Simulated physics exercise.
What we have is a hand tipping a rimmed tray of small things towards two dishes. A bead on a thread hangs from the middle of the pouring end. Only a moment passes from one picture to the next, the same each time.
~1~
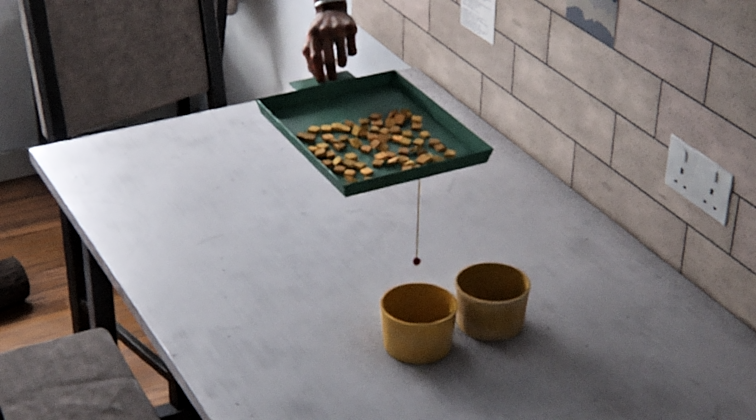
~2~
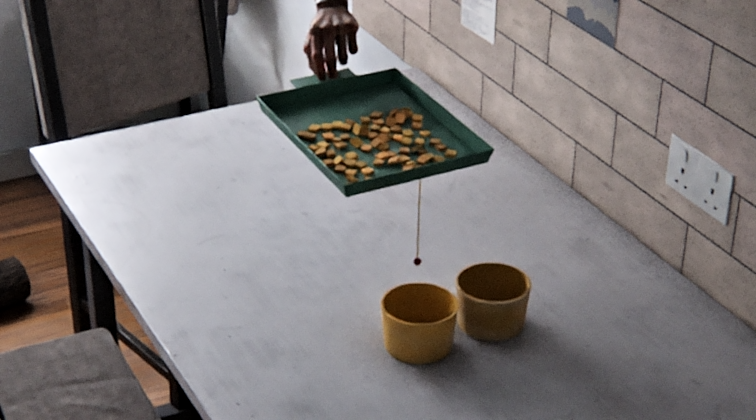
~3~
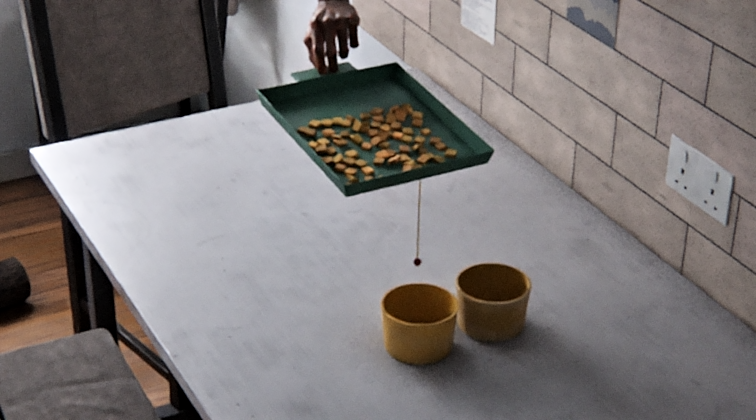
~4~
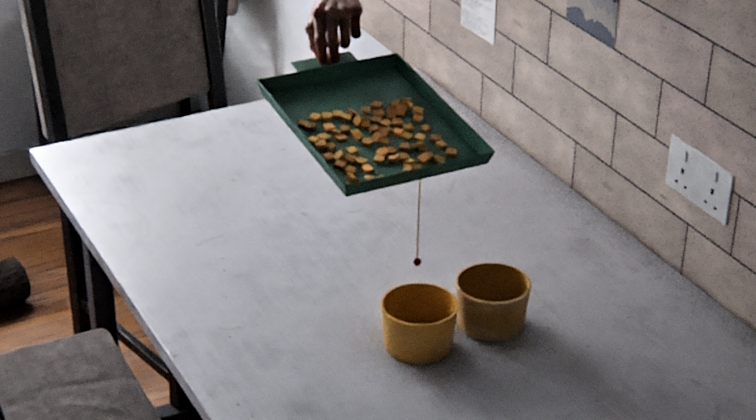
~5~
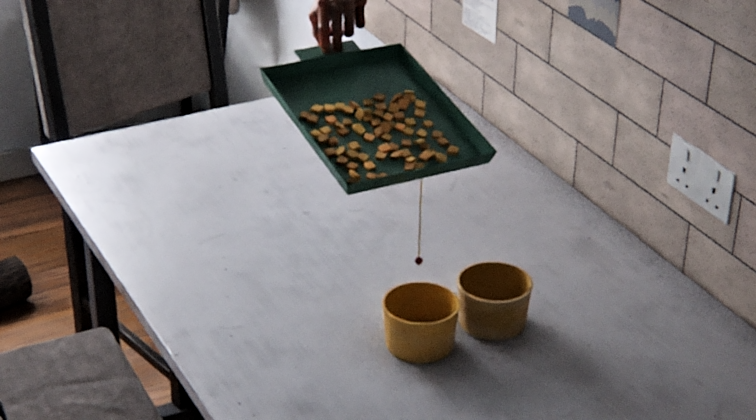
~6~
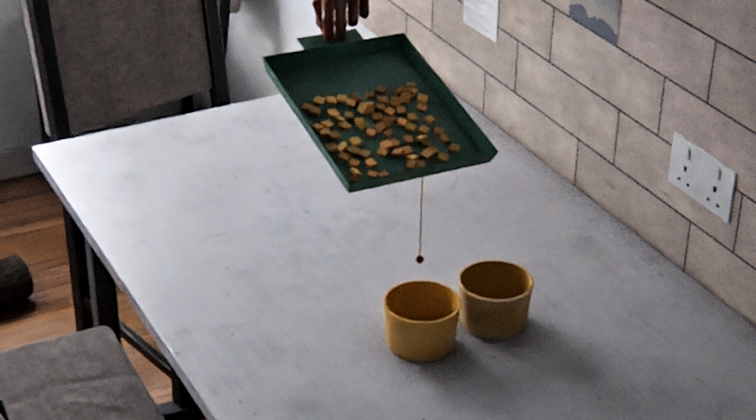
The video shows a hand holding a green rimmed tray of small brown pieces above two yellow dishes on a grey table, slowly raising the handle end so the tray tilts slightly, while a bead hangs from a thread.
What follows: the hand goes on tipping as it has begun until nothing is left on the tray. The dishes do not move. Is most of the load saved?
The two hold the larger part of the load.
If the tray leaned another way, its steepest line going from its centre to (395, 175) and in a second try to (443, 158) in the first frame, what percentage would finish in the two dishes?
About 60 and 20 per cent.
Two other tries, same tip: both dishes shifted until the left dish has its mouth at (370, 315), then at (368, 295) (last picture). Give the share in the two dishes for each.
In turn 60 and 40 in a hundred.
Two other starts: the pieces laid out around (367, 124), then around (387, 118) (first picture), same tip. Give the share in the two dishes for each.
About 70 and 70 per cent.
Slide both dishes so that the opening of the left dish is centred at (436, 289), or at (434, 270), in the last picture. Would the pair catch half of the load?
In turn: Most of it; below a half.
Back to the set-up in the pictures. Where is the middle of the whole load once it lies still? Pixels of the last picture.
At about (442, 332).
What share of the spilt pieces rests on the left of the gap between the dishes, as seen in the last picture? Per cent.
About 80 per cent.
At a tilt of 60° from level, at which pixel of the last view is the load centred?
Around (415, 144).
Shortly afterwards, tray tipped steeply; the whole lot on the tray.
Next, tray tipped past a quarter turn; near two thirds on the tray; a little in the left dish; near a third in the air.
Some moments later, tray tipped past a quarter turn; near half in the left dish; near a third in the right dish; near a quarter outside both.
In the end, tray tipped past a quarter turn; near half in the left dish; near a third in the right dish; near a quarter outside both.
